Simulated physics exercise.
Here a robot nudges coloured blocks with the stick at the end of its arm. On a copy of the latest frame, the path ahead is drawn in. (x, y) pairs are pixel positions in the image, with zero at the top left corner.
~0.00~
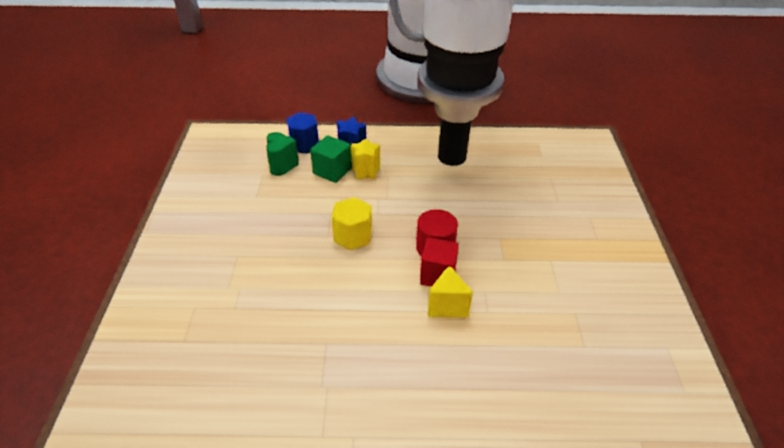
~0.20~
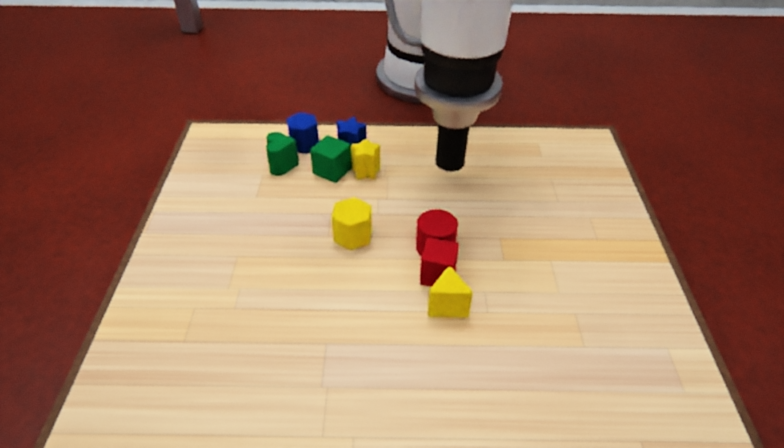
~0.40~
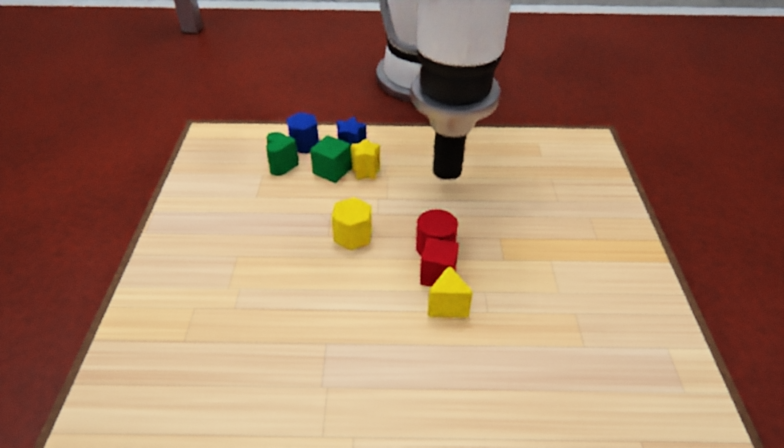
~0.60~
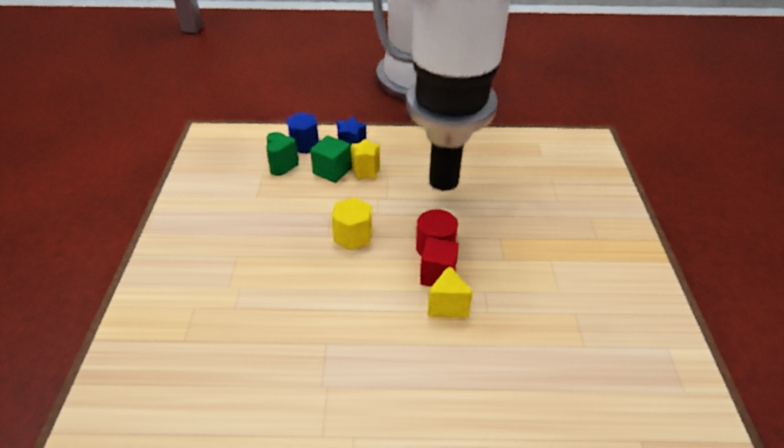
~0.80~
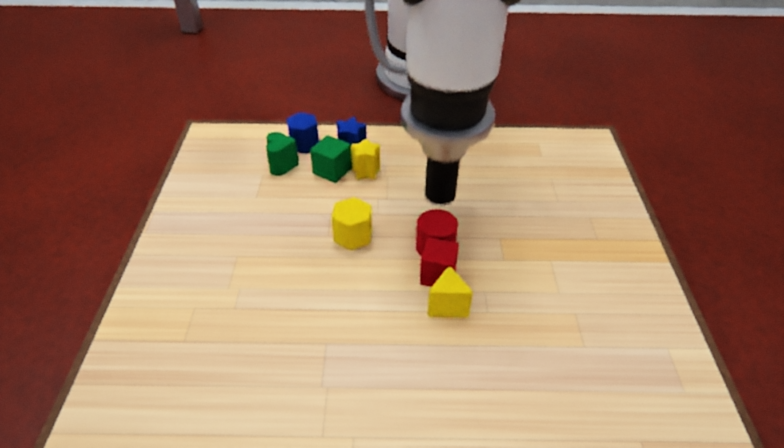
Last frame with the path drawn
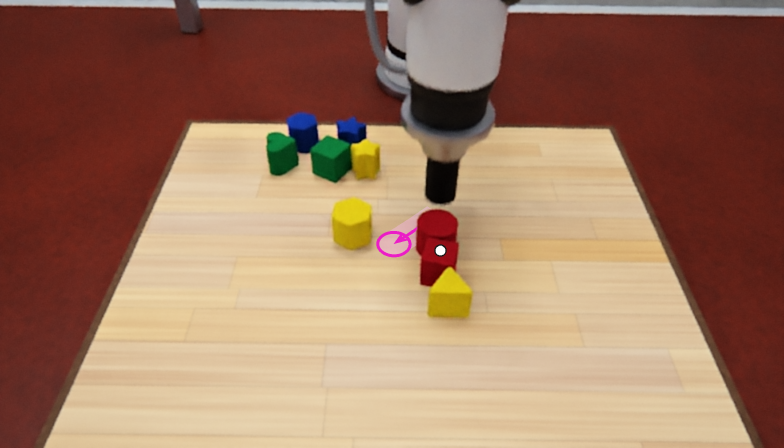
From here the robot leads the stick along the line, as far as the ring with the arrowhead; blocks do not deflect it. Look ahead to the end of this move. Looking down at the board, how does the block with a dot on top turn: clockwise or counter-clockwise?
The sense of turning is anti-clockwise.
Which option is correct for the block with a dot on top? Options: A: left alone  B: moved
The one that fits is B, moved.
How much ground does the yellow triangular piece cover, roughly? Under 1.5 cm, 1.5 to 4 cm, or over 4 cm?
Movement: Under 1.5 cm.
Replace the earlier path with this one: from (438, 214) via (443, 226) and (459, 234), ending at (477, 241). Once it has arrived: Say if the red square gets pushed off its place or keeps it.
That one moves away.
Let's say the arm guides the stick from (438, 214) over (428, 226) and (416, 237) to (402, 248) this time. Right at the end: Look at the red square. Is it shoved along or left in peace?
It is shoved along.
The line goes from (438, 214) directly to (394, 244); the dot is on the red square.
What follows on the original path. Halfway along, stick (418, 210); red circle (434, 228); red square (439, 255), turned 15° anticlockwise.
At the end, stick (394, 225); yellow hexagonal block unmoved; red circle (424, 236); red square (442, 262), turned 30° anticlockwise; yellow triangular piece (454, 289), turned 20° clockwise.
